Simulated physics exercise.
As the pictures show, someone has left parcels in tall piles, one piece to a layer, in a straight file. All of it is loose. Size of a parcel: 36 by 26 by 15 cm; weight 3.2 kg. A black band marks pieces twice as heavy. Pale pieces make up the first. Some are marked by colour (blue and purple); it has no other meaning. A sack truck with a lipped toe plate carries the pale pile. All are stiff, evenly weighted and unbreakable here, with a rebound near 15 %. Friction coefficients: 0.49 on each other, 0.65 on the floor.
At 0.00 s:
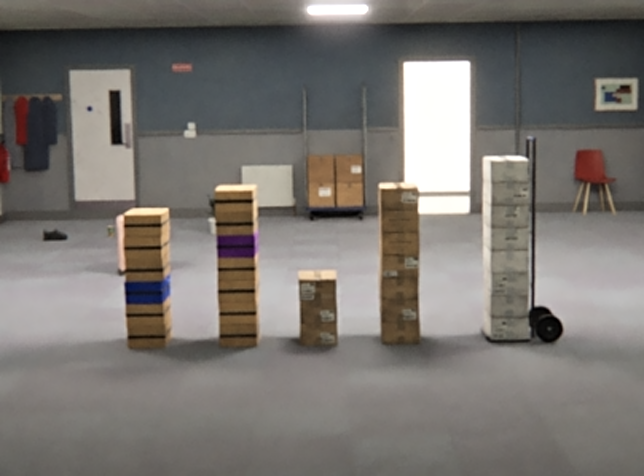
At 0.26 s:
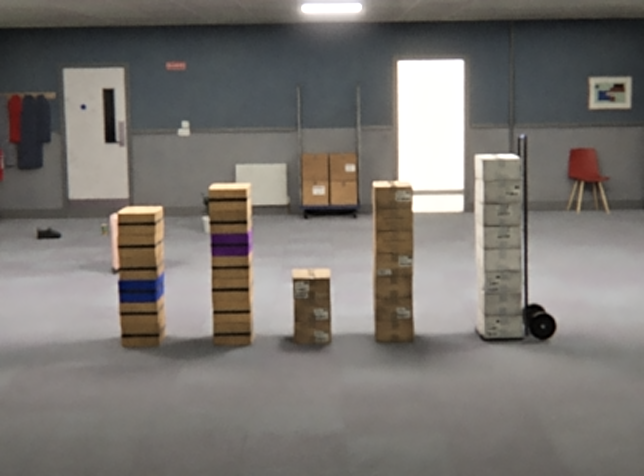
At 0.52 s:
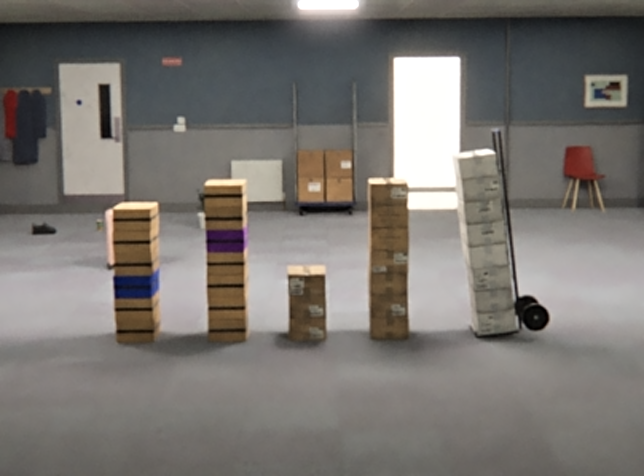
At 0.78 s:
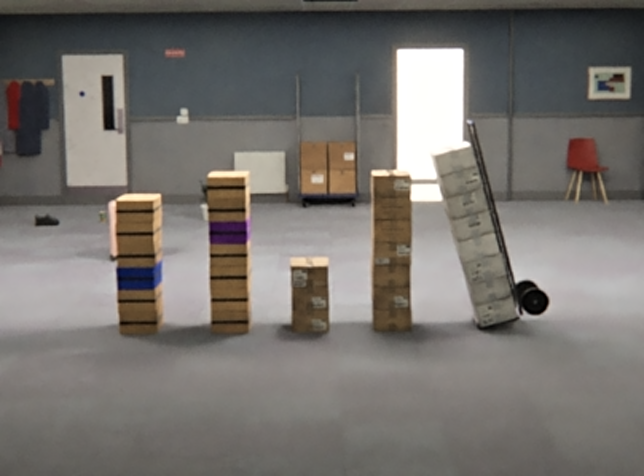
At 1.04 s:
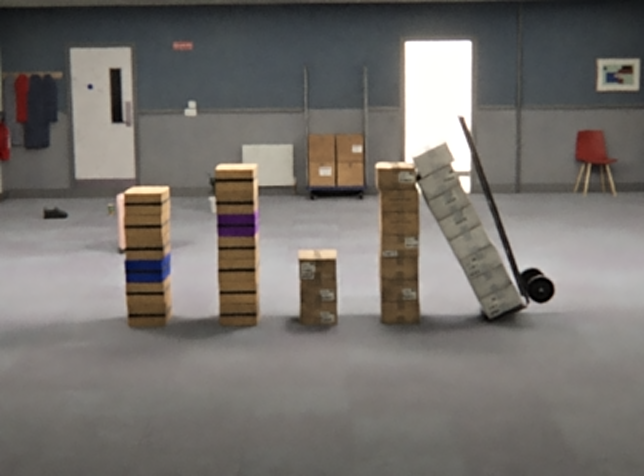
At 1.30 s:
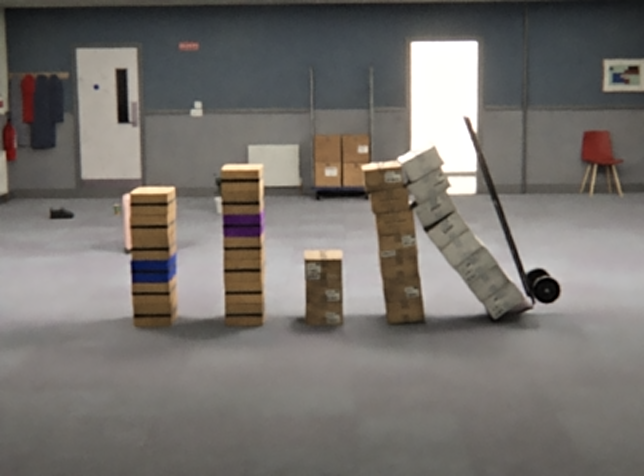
At first, five separate stacks of boxes stand upright in a row, the pale one at the right on a hand truck. The truck tilts left, leaning the pale stack until its top meets the neighbouring brown stack, whose upper boxes shift left while the other three stacks stay upright.
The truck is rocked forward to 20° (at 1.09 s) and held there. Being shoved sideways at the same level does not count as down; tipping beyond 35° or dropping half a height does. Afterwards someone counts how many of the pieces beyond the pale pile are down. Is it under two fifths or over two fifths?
The part is less than two fifths.
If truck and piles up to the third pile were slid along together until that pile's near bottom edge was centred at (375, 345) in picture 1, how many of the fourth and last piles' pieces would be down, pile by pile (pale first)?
In that case fourth 0, last 0.
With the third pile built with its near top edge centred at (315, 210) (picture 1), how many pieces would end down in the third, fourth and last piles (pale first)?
Then third 5, fourth 7, last 6.
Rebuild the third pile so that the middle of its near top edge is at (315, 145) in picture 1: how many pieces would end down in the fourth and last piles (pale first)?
Then fourth 7, last 6.
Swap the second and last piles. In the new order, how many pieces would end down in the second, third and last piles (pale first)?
Then second 4, third 0, last 0.
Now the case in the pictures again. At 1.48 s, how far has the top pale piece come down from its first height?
About 15 cm.
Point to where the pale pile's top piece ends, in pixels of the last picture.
Around (357, 220).
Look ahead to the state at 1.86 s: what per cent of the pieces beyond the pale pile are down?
At that moment 15 per cent.
After 1.48 s, 8 of the pale pile down; none of the 23 other parcels down, 7 disturbed.
After 1.86 s, 8 of the pale pile down; 3 of the 23 other parcels down.
In the end (2.4 s), 8 of the pale pile down; 4 of the 23 other parcels down; purple parcel 58 mm from its place; blue parcel unmoved. That is 17 per cent. From the last view, middles, purple parcel near (236, 222), blue parcel near (154, 267).
